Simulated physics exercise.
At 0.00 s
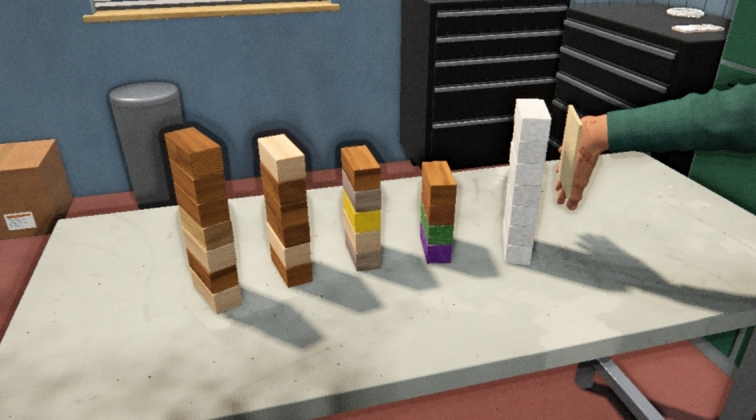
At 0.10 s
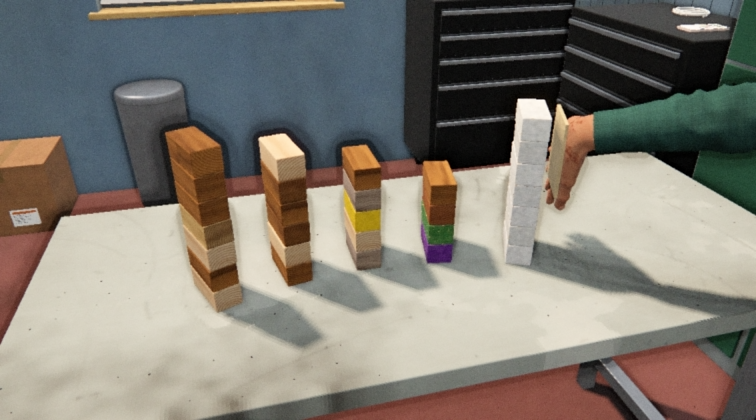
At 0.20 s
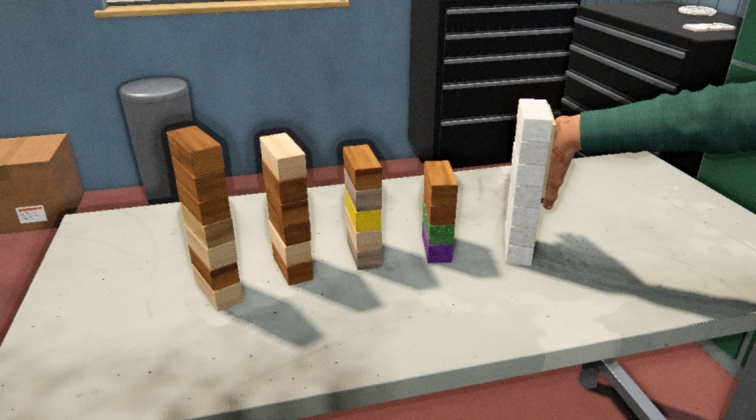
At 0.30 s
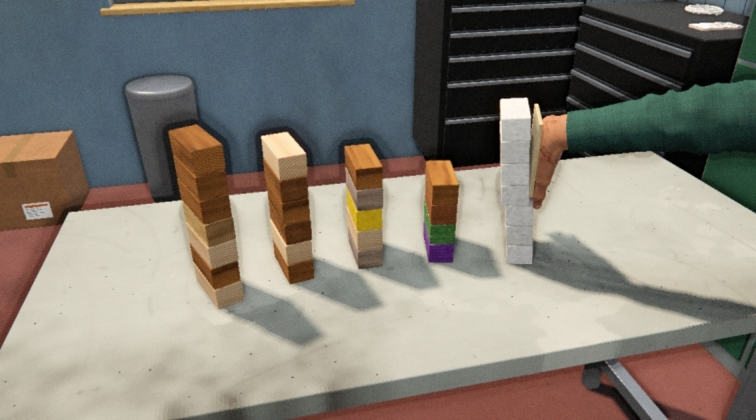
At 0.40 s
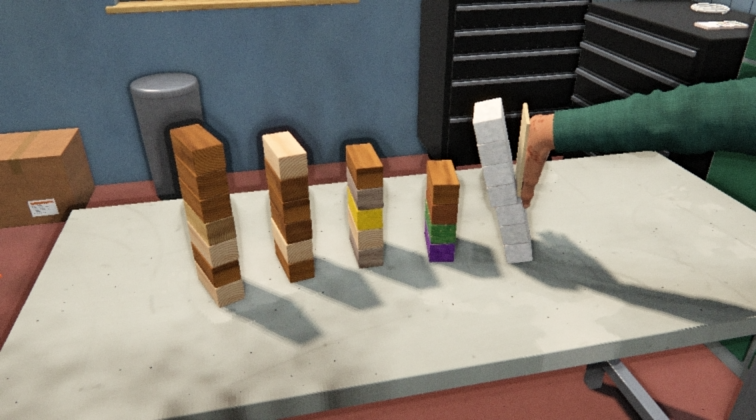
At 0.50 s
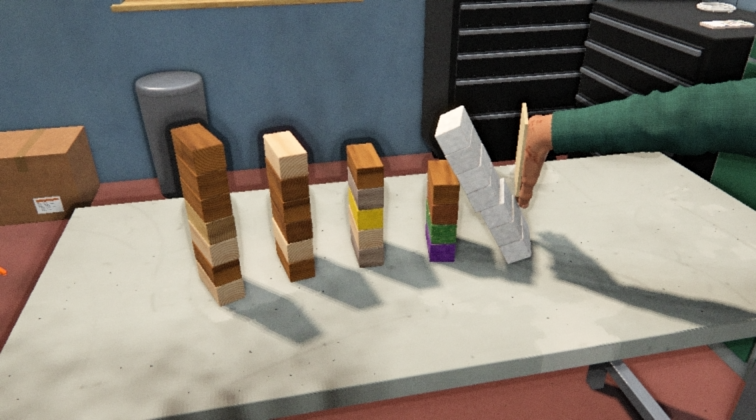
On a workshop table, a hand pressing a flat board against a tall white block stack, tilting it left toward shorter wooden stacks.
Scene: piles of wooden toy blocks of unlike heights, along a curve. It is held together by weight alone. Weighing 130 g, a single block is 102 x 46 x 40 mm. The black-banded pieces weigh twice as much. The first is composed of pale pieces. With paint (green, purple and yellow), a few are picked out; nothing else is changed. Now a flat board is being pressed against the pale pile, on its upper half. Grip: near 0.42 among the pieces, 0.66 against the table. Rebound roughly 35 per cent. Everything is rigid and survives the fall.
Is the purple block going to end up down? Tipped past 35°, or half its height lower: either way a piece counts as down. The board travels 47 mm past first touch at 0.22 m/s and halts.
No, it stays up.
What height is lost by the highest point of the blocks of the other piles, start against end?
I make it close to 16 cm.
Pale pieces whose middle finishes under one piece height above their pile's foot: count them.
Count: 6.
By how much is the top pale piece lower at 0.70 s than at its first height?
Some 16 centimetres.
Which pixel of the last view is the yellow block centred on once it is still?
Resting position, last image: About (304, 237).
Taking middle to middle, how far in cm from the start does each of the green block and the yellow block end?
Well, the green finishes 8 cm from where it began, while the yellow finishes 12 cm from its start.
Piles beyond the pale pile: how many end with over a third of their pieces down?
That comes to 4.
After 0.70 s, 7 of the pale pile down; none of the 22 other blocks down, 7 disturbed; purple block leaning 16°; green block leaning 16°.
After 1.08 s, 7 of the pale pile down; 3 of the 22 other blocks down; purple block shifted 5 mm; green block leaning 61°, 30 mm lower.
After 1.54 s, 7 of the pale pile down; 14 of the 22 other blocks down; purple block shifted 5 mm; green block leaning 67°, 31 mm lower.
After 2.08 s, 7 of the pale pile down; 21 of the 22 other blocks down; purple block shifted 5 mm; green block leaning 67°, 31 mm lower.
By the end (2.4 s), 7 of the pale pile down; 21 of the 22 other blocks down; purple block shifted 5 mm; green block leaning 67°, 31 mm lower; yellow block leaning 49°, 47 mm lower. As the last picture would show them, middles, purple block near (437, 239), green block near (406, 235).
